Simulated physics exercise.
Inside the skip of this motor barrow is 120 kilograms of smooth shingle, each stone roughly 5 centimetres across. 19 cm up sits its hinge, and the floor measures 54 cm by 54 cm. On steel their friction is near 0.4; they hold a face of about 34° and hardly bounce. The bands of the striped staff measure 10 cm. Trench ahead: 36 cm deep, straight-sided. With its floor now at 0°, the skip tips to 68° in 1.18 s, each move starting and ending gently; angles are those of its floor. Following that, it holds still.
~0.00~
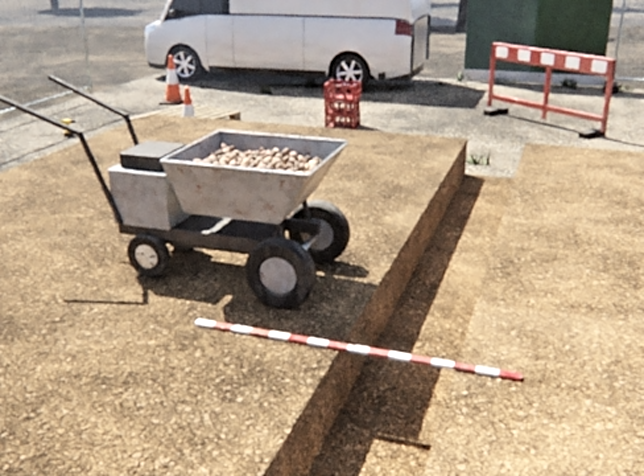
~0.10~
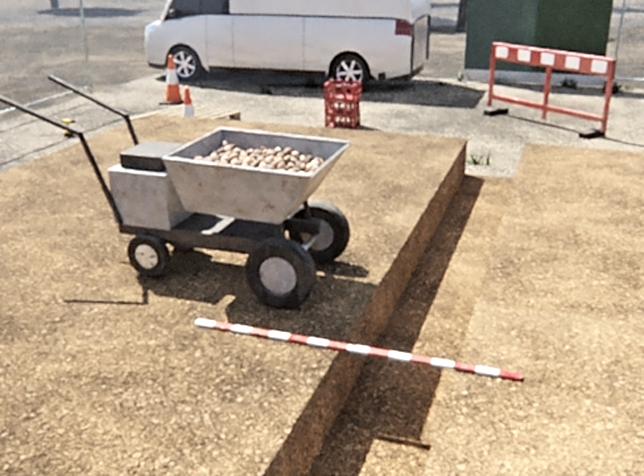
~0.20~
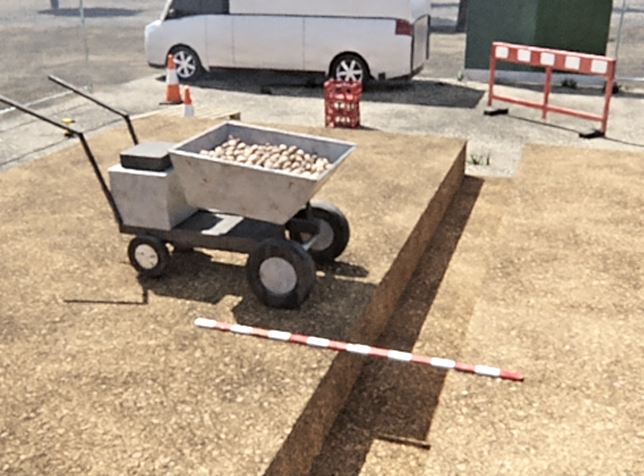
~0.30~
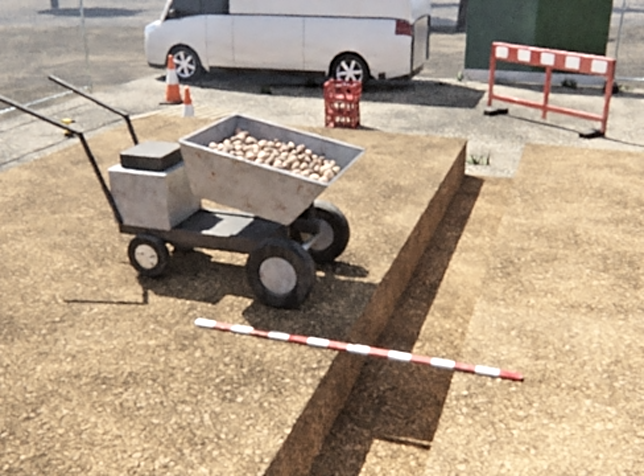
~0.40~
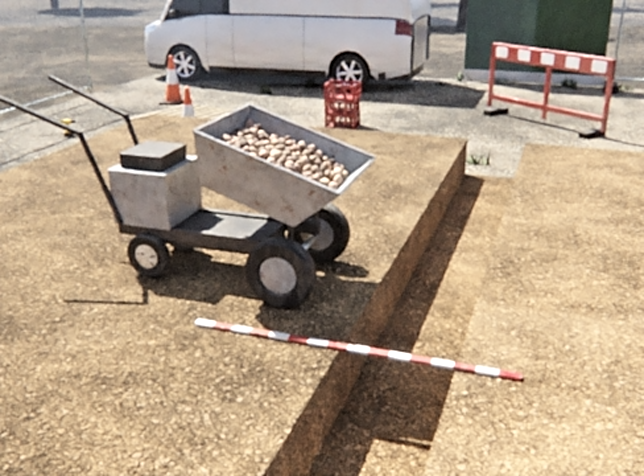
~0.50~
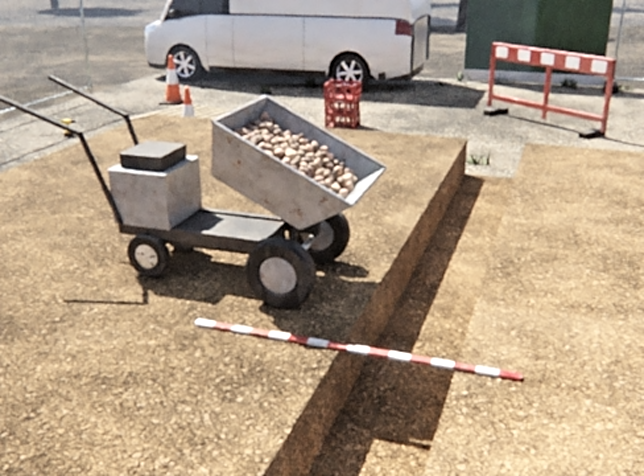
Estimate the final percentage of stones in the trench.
I would say 97 percent.
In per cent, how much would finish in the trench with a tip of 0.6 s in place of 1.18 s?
In that case some 80 per cent.
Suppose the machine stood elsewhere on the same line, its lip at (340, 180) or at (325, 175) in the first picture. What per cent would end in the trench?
65 %, then 85 %.
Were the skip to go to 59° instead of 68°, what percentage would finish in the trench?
I'd expect around 65 in a hundred.
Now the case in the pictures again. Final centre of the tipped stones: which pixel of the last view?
Their middle lands near (432, 349).
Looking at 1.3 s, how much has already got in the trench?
Some 40 per cent.
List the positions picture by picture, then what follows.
In the first picture, the skip is at 0°, its lip at (307, 176); the top of the load is at (244, 156).
In the second picture, the skip is at 1°, its lip at (310, 177); the top of the load is at (238, 155); the stones move at 0.2 m/s on average.
The third picture shows lip at (317, 180), floor tilted 5°, highest stones at (234, 149); the stones move at 0.4 m/s on average.
In the fourth picture, the skip is at 11°, its lip at (327, 186); the top of the load is at (236, 141); the stones move at 0.6 m/s on average.
The fifth picture shows lip at (339, 195), floor tilted 18°, highest stones at (246, 133); the stones move at 0.7 m/s on average.
In the sixth picture, the skip is at 26°, its lip at (352, 206); the top of the load is at (259, 126); the stones move at 0.8 m/s on average.
After 0.9 s the floor is at 57°; 100 % in the skip; the foremost stones are at (394, 221).
After 1.3 s the floor is at 68°; 60 % in the skip, 39 % in the trench, 1 % past the trench; the foremost stones are at (485, 297).
After 1.6 s the floor is at 68°; 31 % in the skip, 66 % in the trench, 3 % past the trench; the foremost stones are at (550, 307).
After 3.6 s the floor is at 68°; 0 % in the skip, 97 % in the trench, 3 % past the trench; the foremost stones are at (590, 317).
